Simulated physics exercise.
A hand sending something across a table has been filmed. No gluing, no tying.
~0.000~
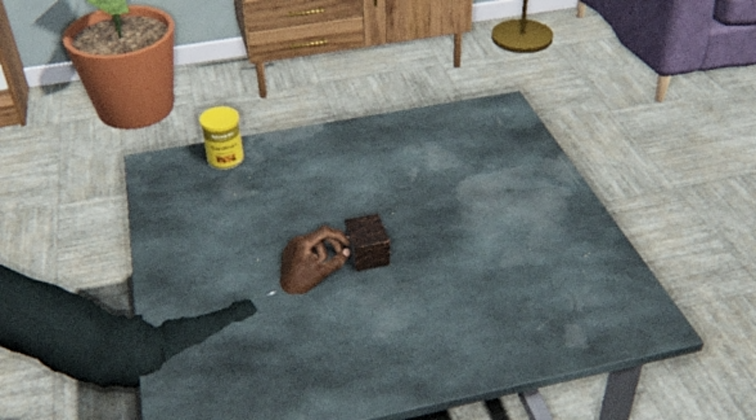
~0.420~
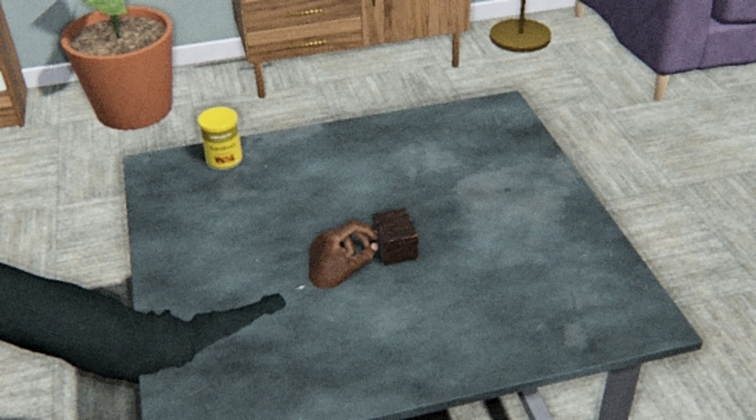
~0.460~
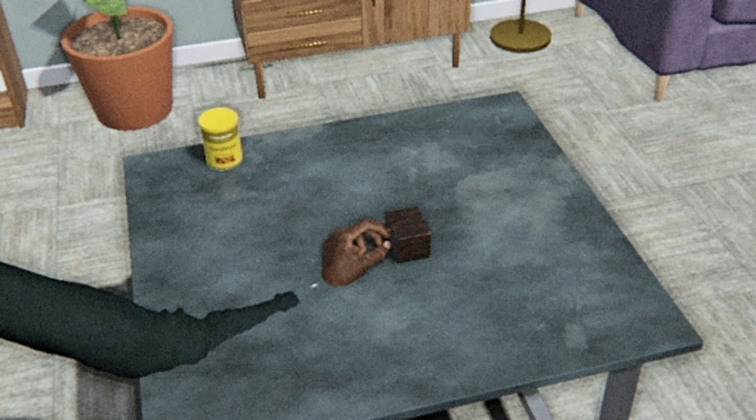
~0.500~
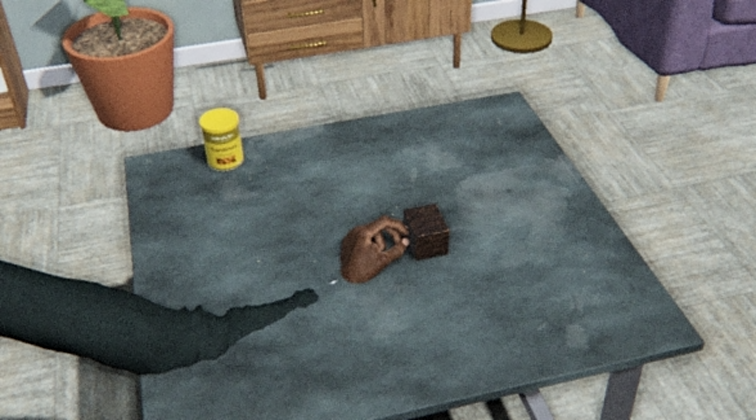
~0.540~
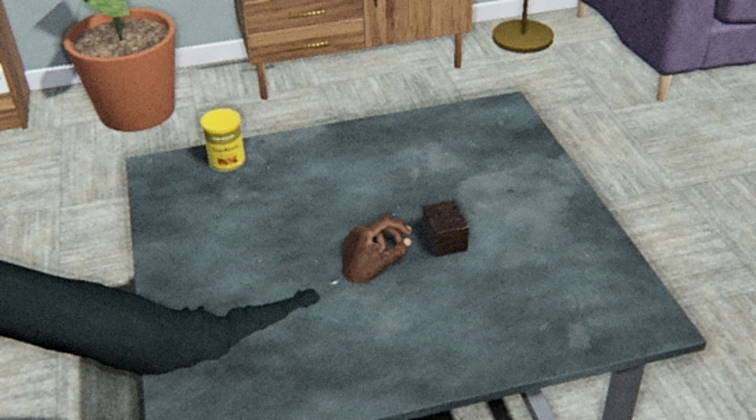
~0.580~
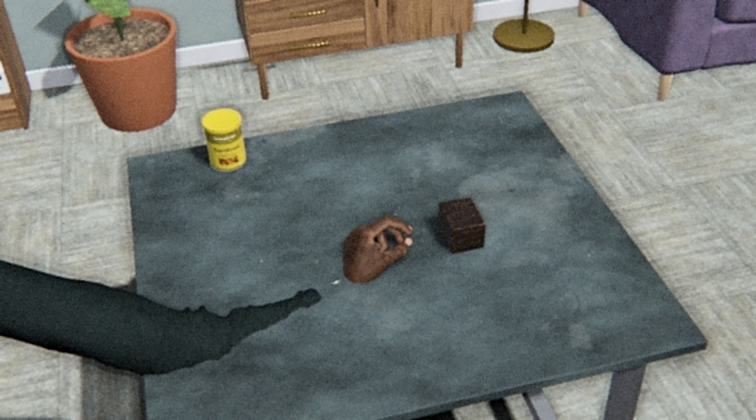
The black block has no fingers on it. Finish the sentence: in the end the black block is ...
Still on the table.
After 0.68 s, black block shifted about its own width near (486, 220).
After 0.78 s, black block shifted about its own width near (495, 218).
In the end (1.9 s), moved from the start, black block. At the end, from the last picture's camera, black block near (495, 219).
